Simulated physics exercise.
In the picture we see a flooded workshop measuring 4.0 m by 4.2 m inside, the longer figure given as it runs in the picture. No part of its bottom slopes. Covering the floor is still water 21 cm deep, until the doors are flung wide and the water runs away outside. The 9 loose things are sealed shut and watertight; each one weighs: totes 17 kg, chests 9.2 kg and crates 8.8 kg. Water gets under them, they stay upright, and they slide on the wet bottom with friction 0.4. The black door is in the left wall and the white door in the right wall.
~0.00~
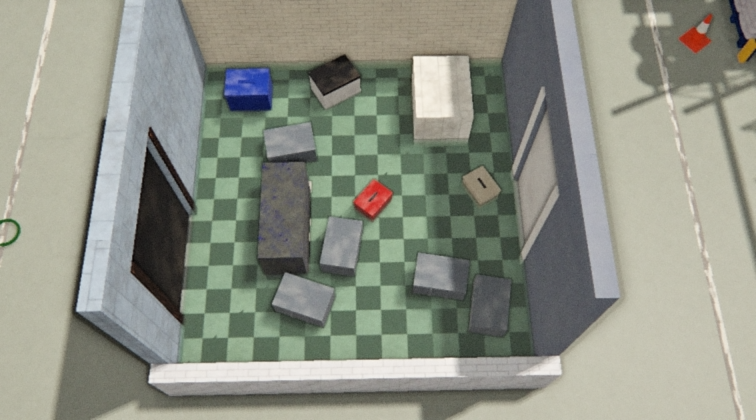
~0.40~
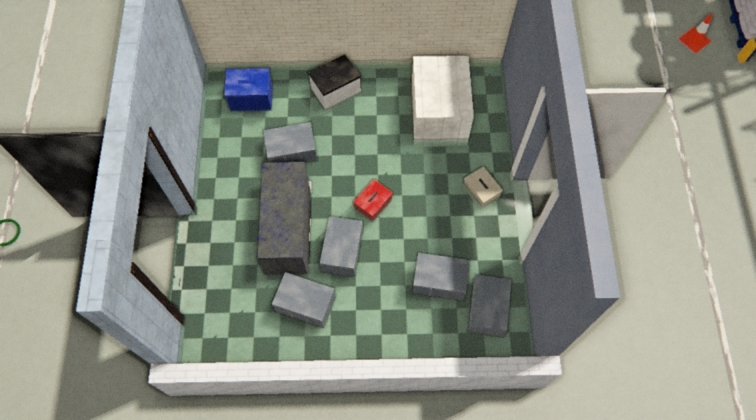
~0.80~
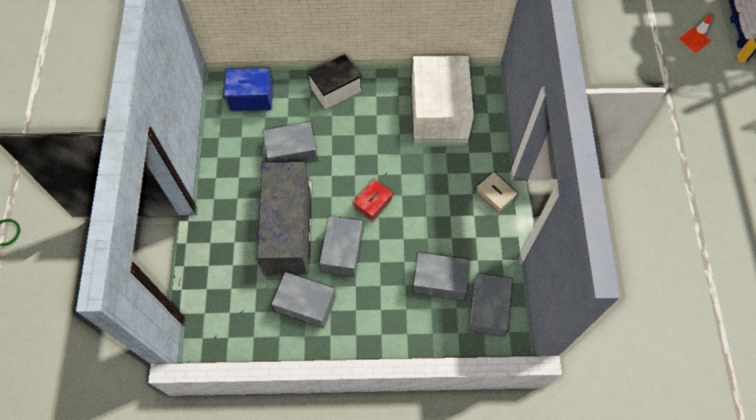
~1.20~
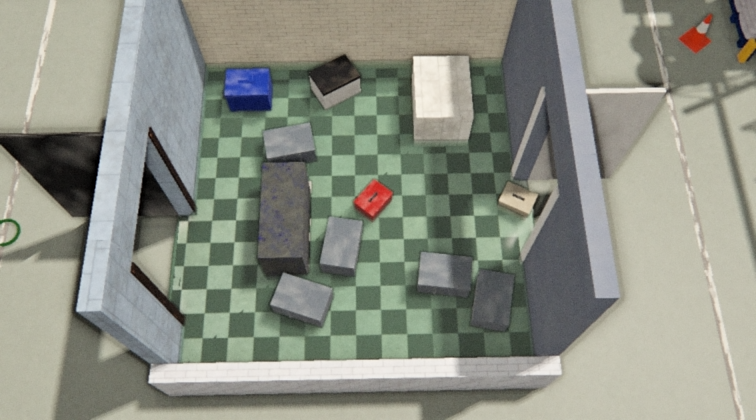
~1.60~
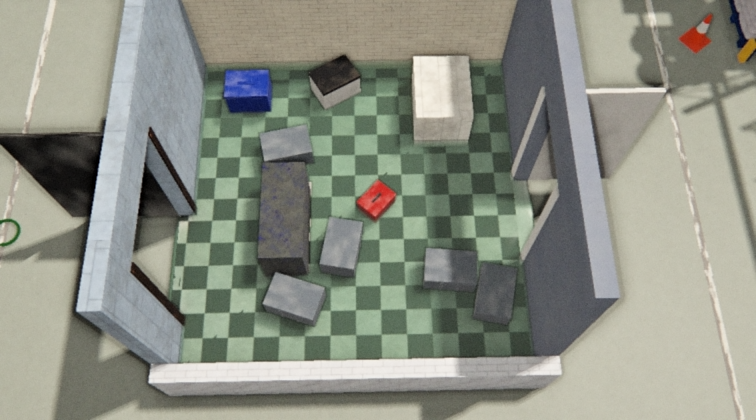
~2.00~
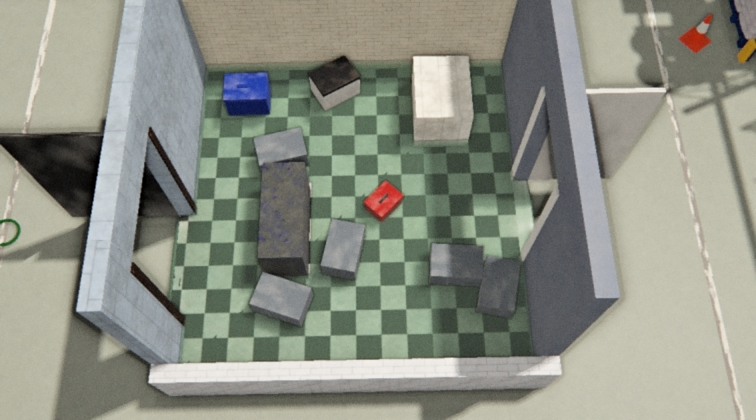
The video shows a green-checkered room scattered with boxes as doors on both sides swing outward. A small tan box slides to the right doorway and disappears from view, then the red box and several gray ones shift slightly.
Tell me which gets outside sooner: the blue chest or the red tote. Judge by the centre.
The blue one is outside sooner.
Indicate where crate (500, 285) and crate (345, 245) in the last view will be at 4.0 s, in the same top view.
Around (510, 255) and (334, 274).
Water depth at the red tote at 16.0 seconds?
Depth: About 7 cm.
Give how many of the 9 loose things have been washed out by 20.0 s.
The number is 7.
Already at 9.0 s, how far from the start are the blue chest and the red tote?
I'd say about 120 and 60 centimetres.
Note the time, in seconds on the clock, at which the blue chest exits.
Roughly 12.0 s, I'd say.
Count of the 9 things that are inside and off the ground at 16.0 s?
At that point I count 1.
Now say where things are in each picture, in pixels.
In the first picture, the blue chest at (247, 82) floats; the red tote at (373, 197) floats; 21 cm deep round most things; 0 of 9 have shifted.
In the second picture, the blue chest at (247, 82) floats; the red tote at (373, 197), afloat; 21 cm deep round most things; 0 of 9 have shifted.
In the third picture, the blue chest at (247, 82), afloat; the red tote at (373, 197), afloat; about 3090 L in view; 1 of 9 have shifted.
In the fourth picture, the blue chest at (247, 82) floats; the red tote at (373, 197), afloat; 20 cm deep round most things; 3 of 9 have shifted.
In the fifth picture, the blue chest at (246, 83), afloat; the red tote at (377, 198) floats, 4 cm from its start; about 2900 L in view; 5 of 9 have shifted.
In the sixth picture, the blue chest at (245, 86) floats, 6 cm from its start; the red tote at (384, 199) floats, 13 cm from its start; about 2800 L in view; 7 of 9 have shifted.
After 4.0 s the blue chest is near (237, 108), 0.4 m from its start, afloat; the red tote is near (398, 217), 0.4 m from its start, afloat; 1 of 9 are out; 8 afloat.
After 9.0 s the blue chest is near (212, 166), 1.2 m from its start, afloat; the red tote is near (411, 227), 0.6 m from its start, aground; 4 of 9 are out; 4 afloat.
After 16.0 s the blue chest has gone out (at 11.8 s); the red tote is near (411, 227), 0.6 m from its start, aground; 7 of 9 are out; 1 afloat.
After 20.0 s the blue chest has gone out (at 11.8 s); the red tote is near (411, 227), 0.6 m from its start, aground; 7 of 9 are out; 1 afloat.
